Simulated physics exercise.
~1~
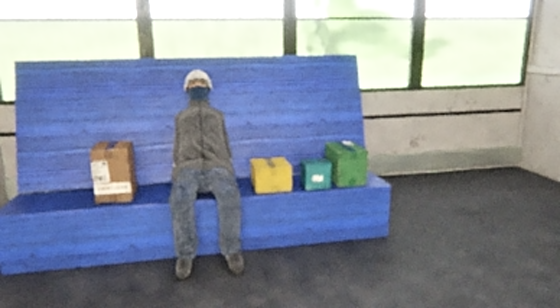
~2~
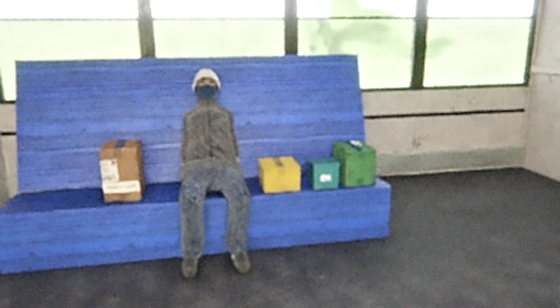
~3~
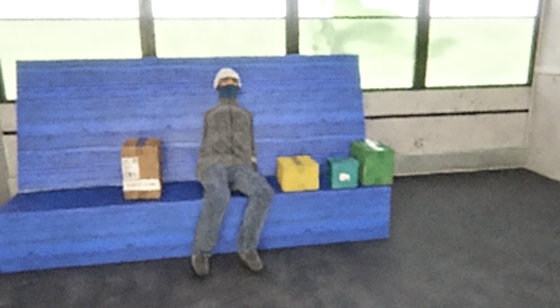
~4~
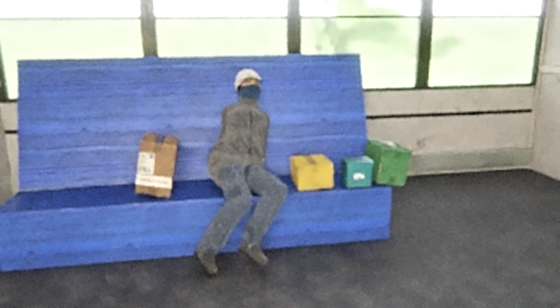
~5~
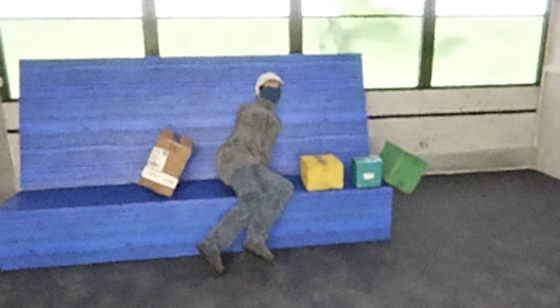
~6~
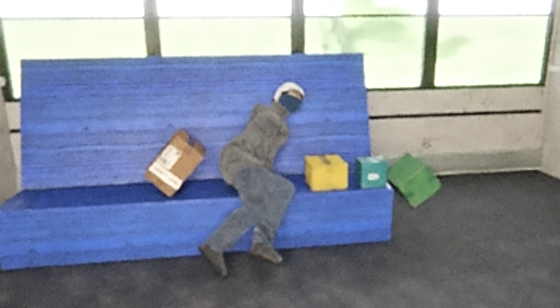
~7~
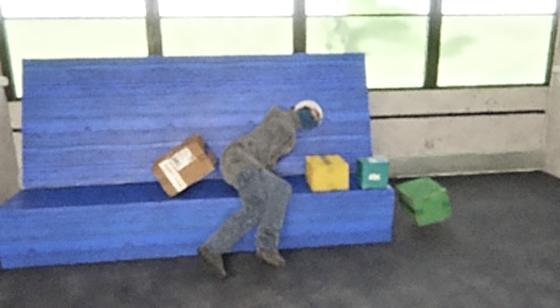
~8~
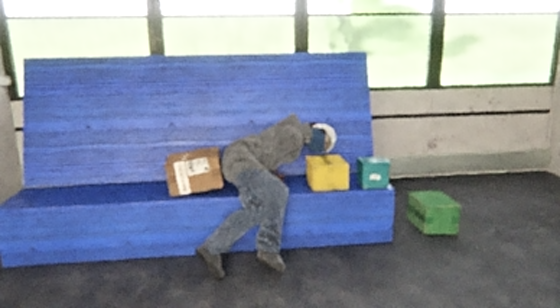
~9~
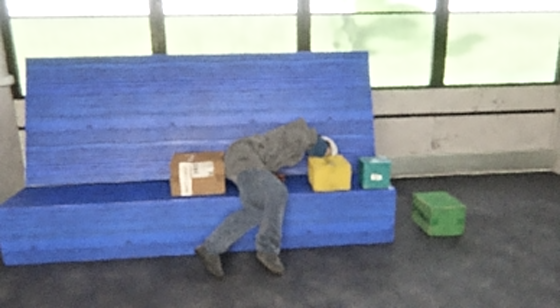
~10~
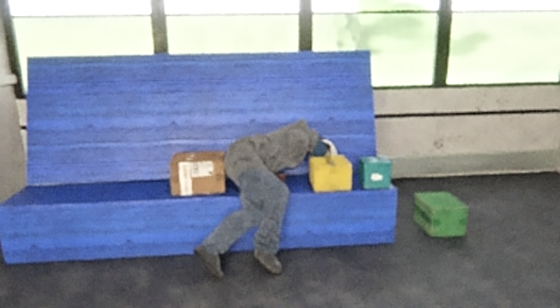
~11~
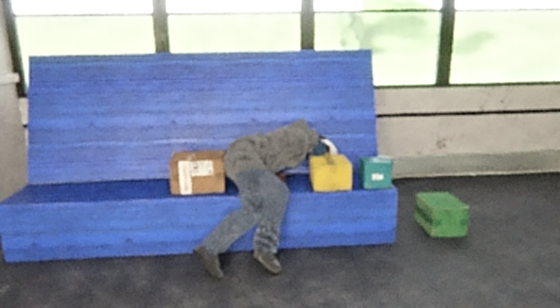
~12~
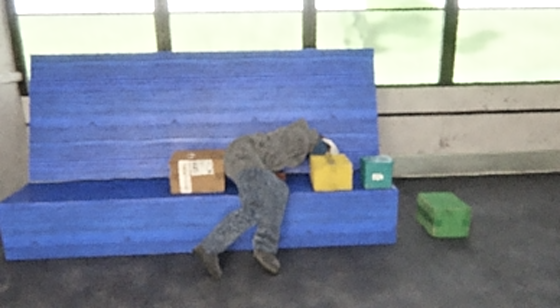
Inside a bare room with bright windows, seen from the front by a gently drifting camera, a person in a pale cap and grey clothes sits limp on a long blue bench. An upright brown box rests to the left, with a yellow box, a teal box and a green box to the right. The sitter and boxes slide rightward, and the brown box begins to lean. The green box tips off the bench's right end onto the floor as the person slumps sideways and the brown box topples onto its side. Finally everything lies still, the person folded over beside the yellow box, with the teal one still near the edge.
